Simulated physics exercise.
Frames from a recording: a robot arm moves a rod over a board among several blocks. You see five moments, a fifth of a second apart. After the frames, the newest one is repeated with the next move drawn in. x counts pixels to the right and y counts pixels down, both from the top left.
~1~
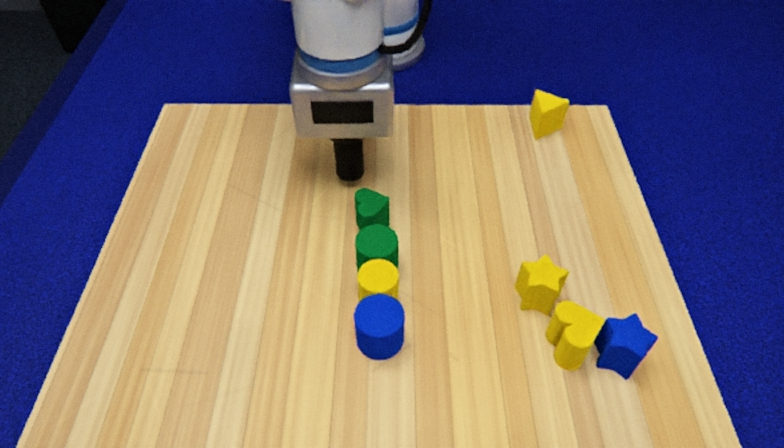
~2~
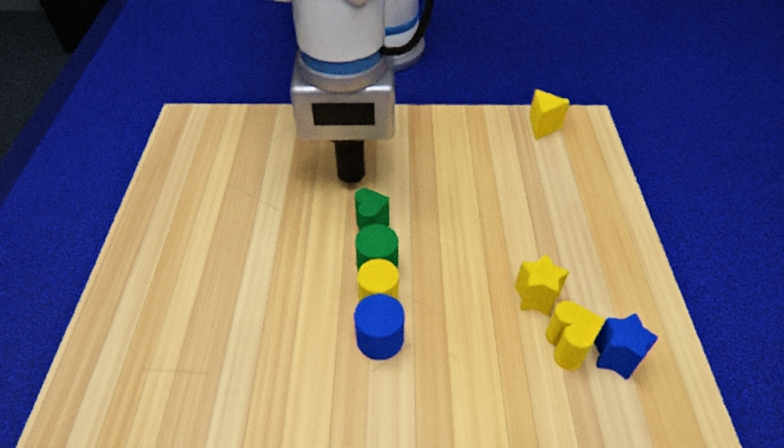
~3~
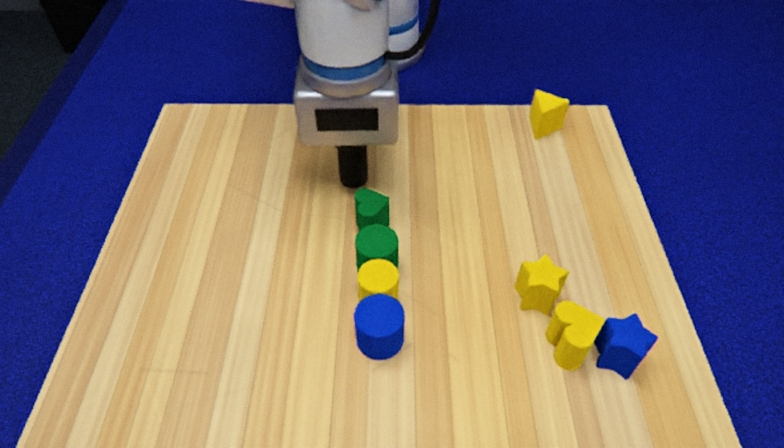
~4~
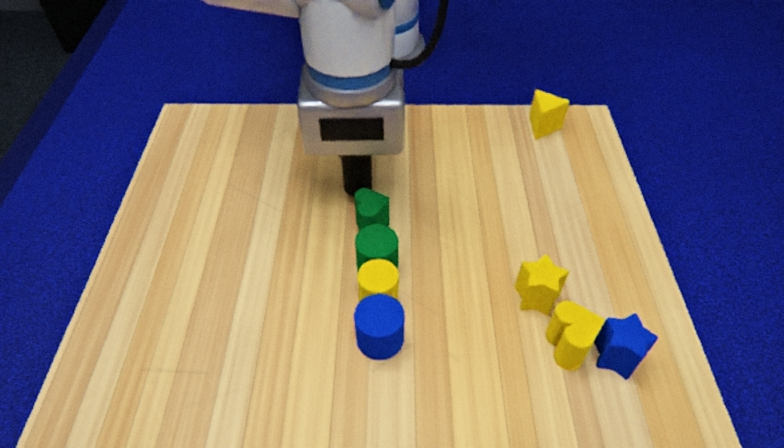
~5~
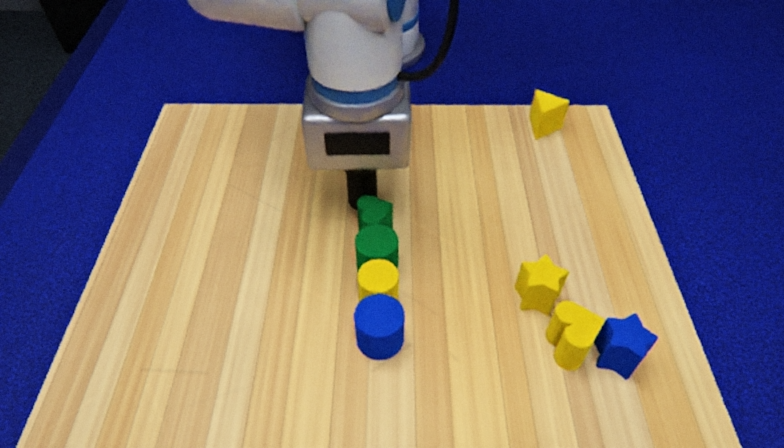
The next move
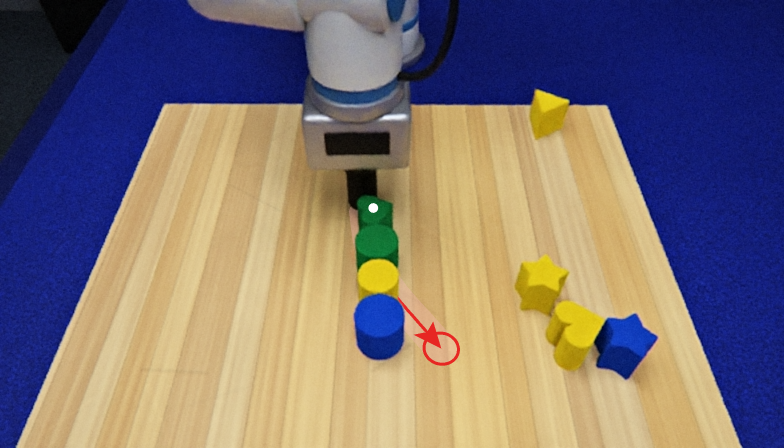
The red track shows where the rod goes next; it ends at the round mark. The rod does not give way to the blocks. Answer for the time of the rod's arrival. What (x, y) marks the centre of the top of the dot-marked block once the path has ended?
I think it will end close to (406, 225).
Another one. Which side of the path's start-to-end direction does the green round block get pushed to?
Answer: Left.
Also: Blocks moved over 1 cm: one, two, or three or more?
I count three at least.
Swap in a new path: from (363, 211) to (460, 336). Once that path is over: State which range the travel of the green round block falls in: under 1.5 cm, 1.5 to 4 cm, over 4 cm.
It slides well over 4 cm.
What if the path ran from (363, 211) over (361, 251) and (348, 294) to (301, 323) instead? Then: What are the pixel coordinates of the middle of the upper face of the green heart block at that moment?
In the picture, it is at (392, 222).
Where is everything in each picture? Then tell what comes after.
In the first picture, tip of the rod at (350, 172), middles of tops, green heart block at (370, 201), green round block at (377, 240), yellow round block at (378, 275), blue round block at (379, 314).
In the second picture, rod at (351, 174), nothing pushed.
In the third picture, rod at (354, 179), nothing pushed.
In the fourth picture, rod at (358, 188), nothing pushed.
In the fifth picture, rod at (363, 201), green heart block at (373, 208), green round block at (377, 240), yellow round block at (378, 275), blue round block at (379, 314).
The line goes from (363, 211) through (372, 256) and (400, 301) to (441, 348); the dot is on the green heart block.
On the path given first. One third of the way, rod at (372, 246); green heart block at (404, 225), turned 100° anticlockwise; green round block at (404, 257); yellow round block at (378, 285); blue round block at (379, 325).
Two thirds of the way, rod at (401, 292); green heart block at (406, 225), turned 105° anticlockwise; green round block at (441, 281); yellow round block at (380, 304); blue round block at (373, 346).
At the end, rod at (443, 339); green heart block at (406, 225), turned 105° anticlockwise; green round block at (467, 293); yellow round block at (383, 311); blue round block at (369, 353).
